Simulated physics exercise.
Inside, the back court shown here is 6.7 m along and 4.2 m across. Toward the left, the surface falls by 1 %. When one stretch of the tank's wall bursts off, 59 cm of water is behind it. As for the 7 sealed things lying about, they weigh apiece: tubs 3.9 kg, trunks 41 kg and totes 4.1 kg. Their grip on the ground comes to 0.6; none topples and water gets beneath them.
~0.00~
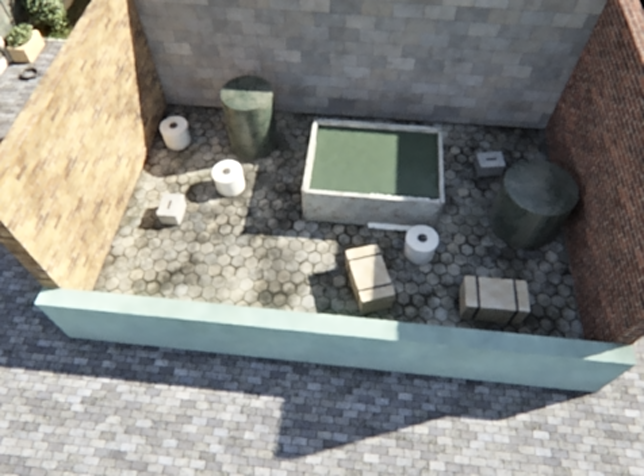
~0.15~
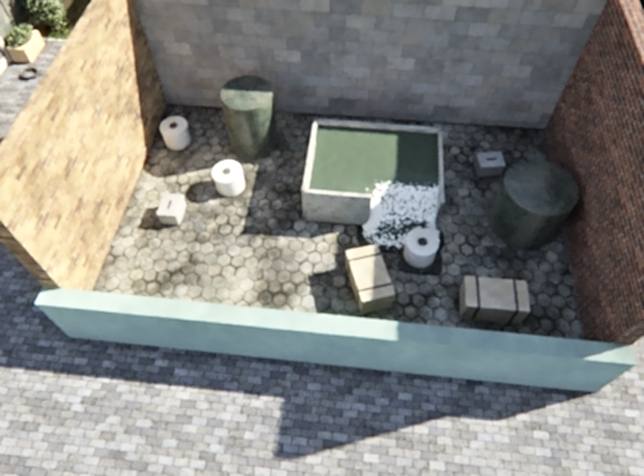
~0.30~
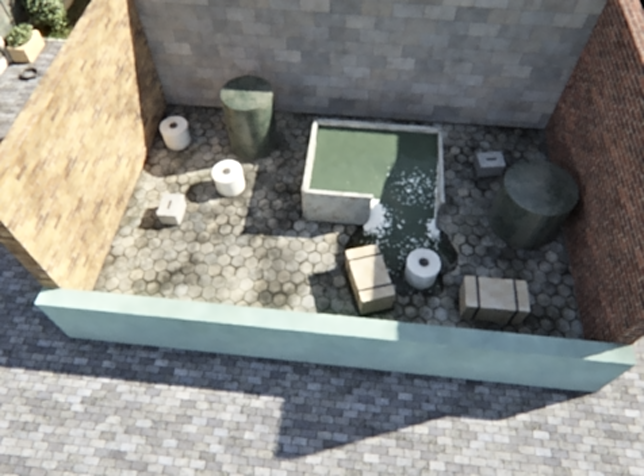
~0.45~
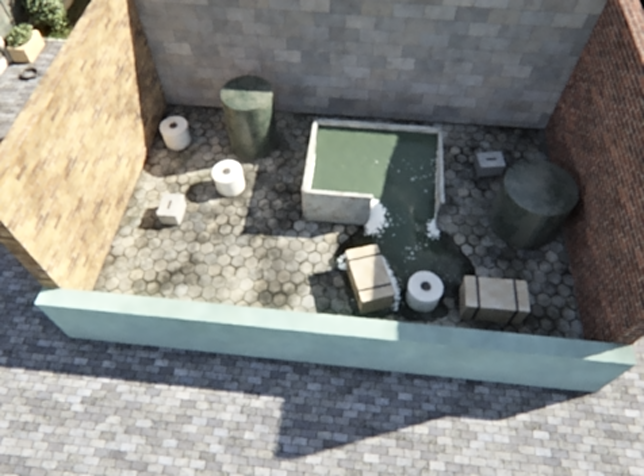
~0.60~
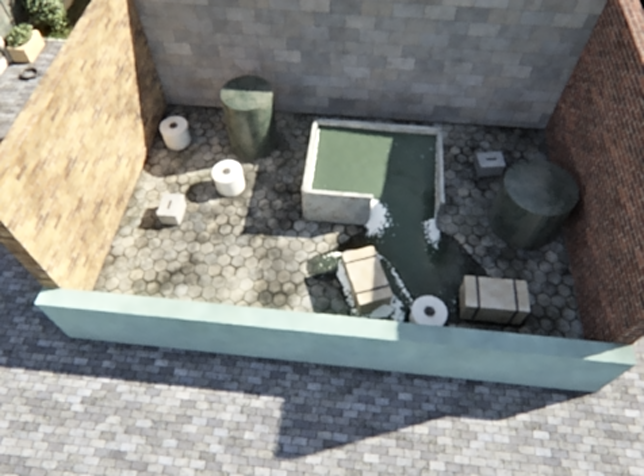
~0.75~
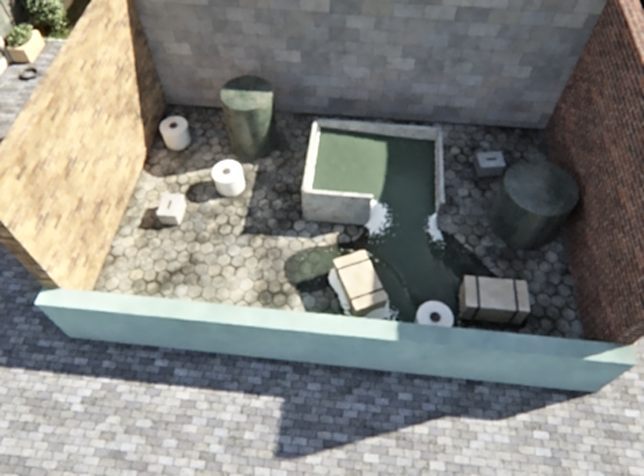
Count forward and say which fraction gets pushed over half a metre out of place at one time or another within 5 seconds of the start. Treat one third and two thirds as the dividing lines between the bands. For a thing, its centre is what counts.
My bet is the share lands in the middle.
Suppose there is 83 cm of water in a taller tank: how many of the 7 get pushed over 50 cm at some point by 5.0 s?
The answer would then be 5.
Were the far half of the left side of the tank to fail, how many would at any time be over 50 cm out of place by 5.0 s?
Result: 3 of them.
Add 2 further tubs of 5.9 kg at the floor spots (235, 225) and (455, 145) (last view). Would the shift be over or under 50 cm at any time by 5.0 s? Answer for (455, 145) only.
Result: Below the mark.
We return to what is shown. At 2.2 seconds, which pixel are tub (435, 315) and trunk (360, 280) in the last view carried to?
They end up about (512, 311) and (273, 261) in the last view.
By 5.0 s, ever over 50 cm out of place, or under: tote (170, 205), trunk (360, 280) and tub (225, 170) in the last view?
One by one: Below the line; above the line; below the line.
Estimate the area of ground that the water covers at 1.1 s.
I'd put it close to 8.0 m2.
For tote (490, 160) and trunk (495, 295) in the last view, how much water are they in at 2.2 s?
Depths: Near 0 cm, then near 19 cm.
After 1.1 s 1 of 7 are over 50 cm from their spots; 1 afloat.
After 2.2 s 3 of 7 are over 50 cm from their spots; 2 afloat.
After 3.5 s 3 of 7 are over 50 cm from their spots; 2 afloat.
After 5.0 s 3 of 7 are over 50 cm from their spots, and 3 have been at some point; 1 afloat.
